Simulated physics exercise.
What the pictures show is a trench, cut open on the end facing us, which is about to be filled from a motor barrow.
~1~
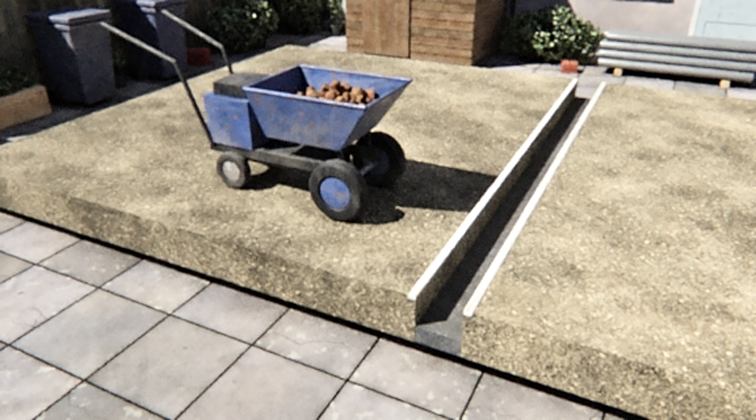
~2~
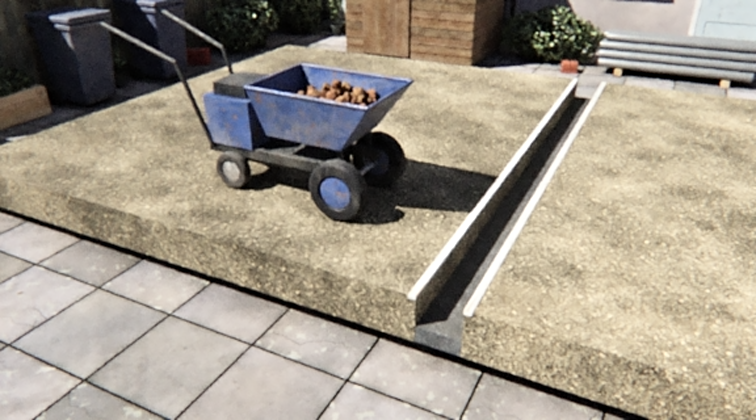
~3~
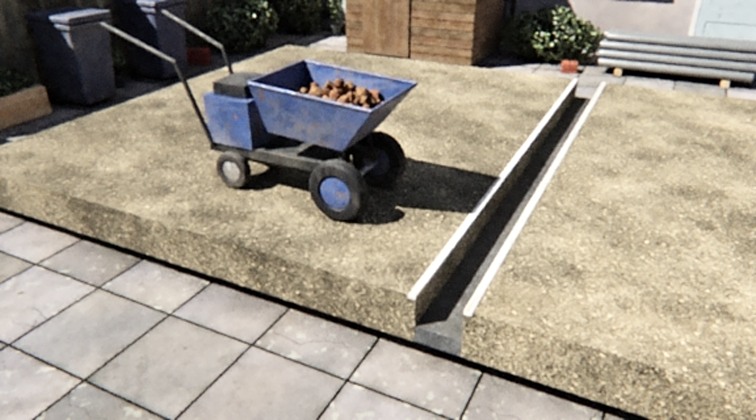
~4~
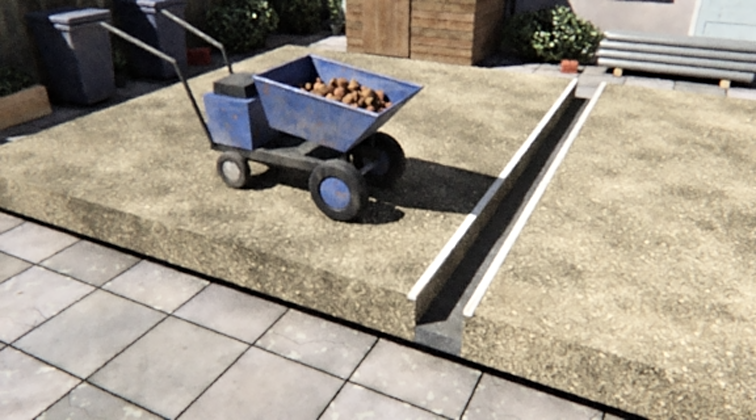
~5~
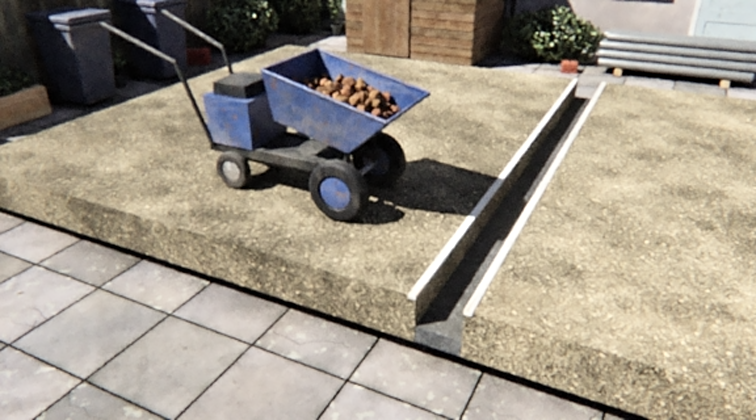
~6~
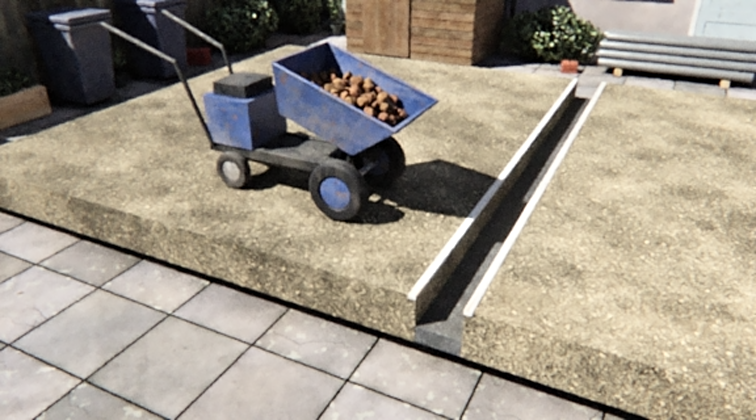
A blue motor barrow's skip, loaded with brown clods, gradually tips toward the right.
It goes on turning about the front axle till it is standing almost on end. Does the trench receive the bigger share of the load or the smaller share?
The trench receives the bigger share.
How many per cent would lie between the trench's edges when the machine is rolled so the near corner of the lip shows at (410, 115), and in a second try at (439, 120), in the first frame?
First spot: 60 %, second spot: 0 %.
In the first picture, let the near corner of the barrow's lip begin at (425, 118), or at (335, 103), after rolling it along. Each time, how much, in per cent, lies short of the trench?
Roughly 0 per cent at the first spot and 40 per cent at the second.
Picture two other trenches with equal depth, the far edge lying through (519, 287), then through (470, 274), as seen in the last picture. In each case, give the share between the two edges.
You'd get 60 in a hundred the first time and 50 in a hundred the second.
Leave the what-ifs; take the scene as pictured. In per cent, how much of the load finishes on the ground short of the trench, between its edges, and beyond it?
Short 15, between 65, beyond 0 per cent.
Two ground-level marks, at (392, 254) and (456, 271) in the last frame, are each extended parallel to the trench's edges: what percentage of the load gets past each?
In order: Near 80 %, then 40 %.
Just after the last frame, skip tipped steeply; every one in the skip.
A moment on, skip tipped right over; the larger part in the skip; about a tenth short of the trench; about a tenth in or heaped over the trench; just a few falling.
Further on, skip tipped right over; roughly a quarter in the skip; roughly a quarter short of the trench; roughly half in or heaped over the trench; just a few beyond it.
When it is over, skip tipped right over; roughly a quarter in the skip; about a tenth short of the trench; roughly two thirds in or heaped over the trench; just a few beyond it.
